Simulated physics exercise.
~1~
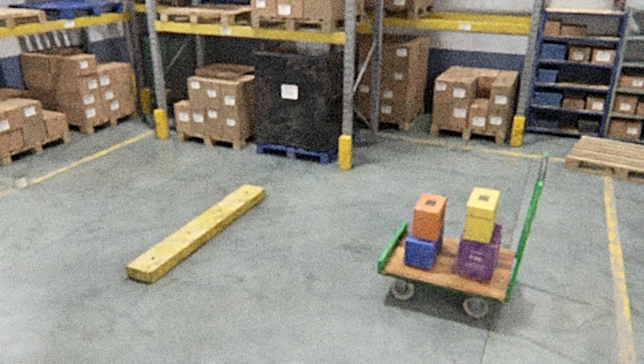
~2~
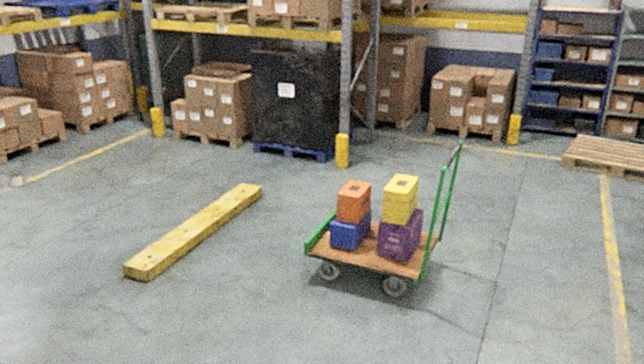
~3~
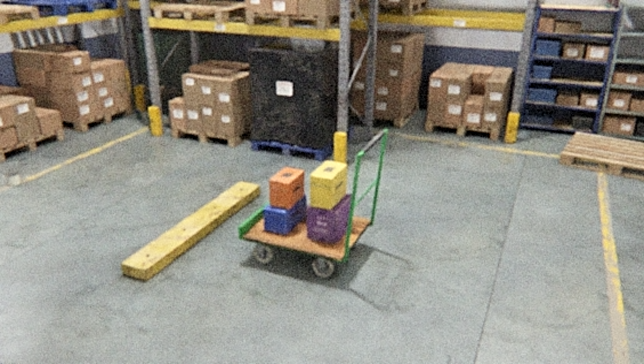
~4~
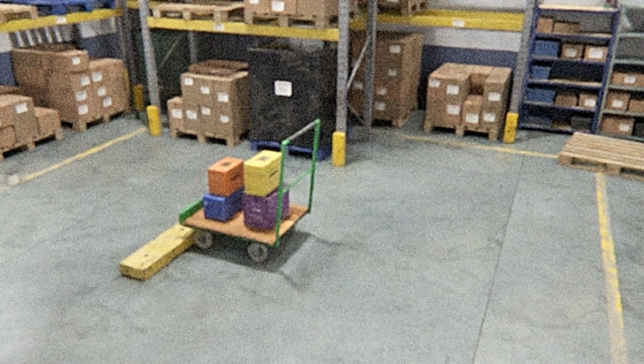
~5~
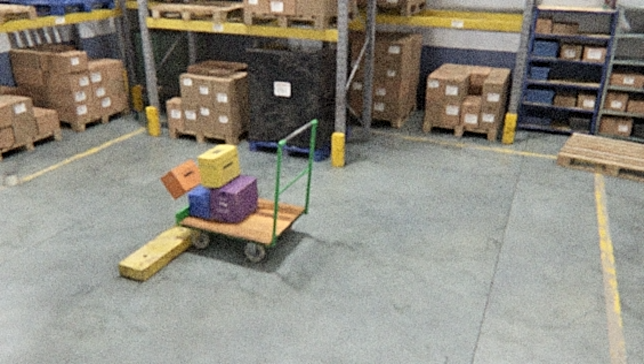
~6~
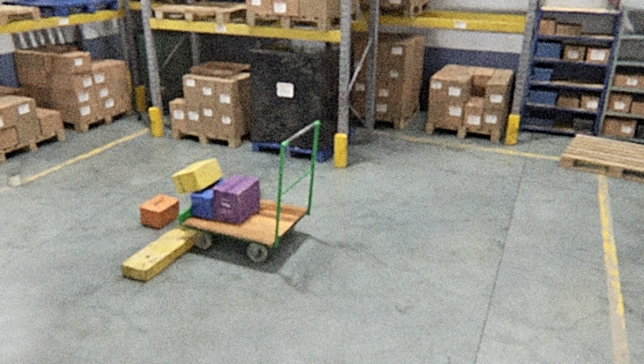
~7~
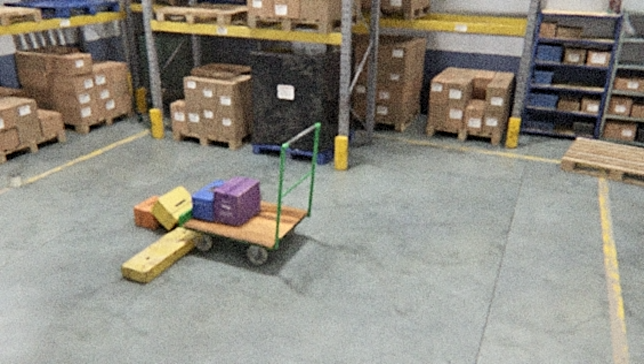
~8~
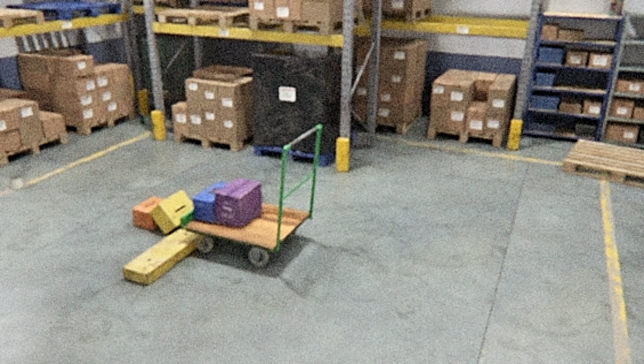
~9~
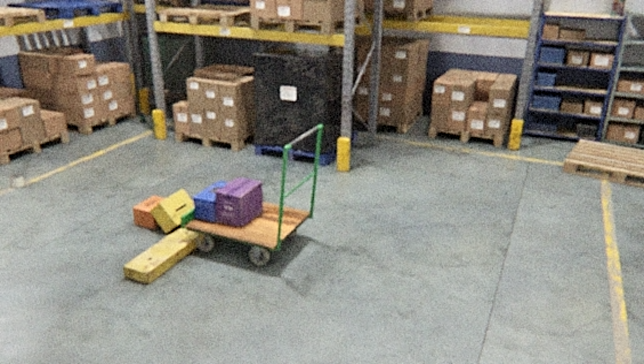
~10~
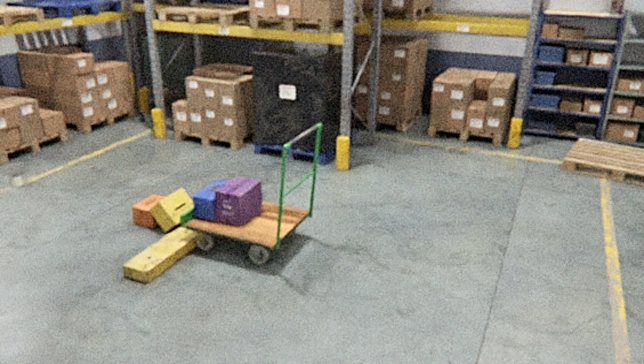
A green-framed flatbed trolley with a wooden deck rolls left across a grey warehouse floor, seen from above, with racks of cartons behind. It carries an orange box stacked on a blue one and, to their right, a yellow box on a purple one. A long yellow kerb lies in its path. The trolley meets the kerb and stops abruptly, and the boxes slide forward. The orange box tips off the front first, then the yellow one tumbles after it. Both rest on the floor beyond the deck, while the blue and purple boxes stay aboard near its front edge.
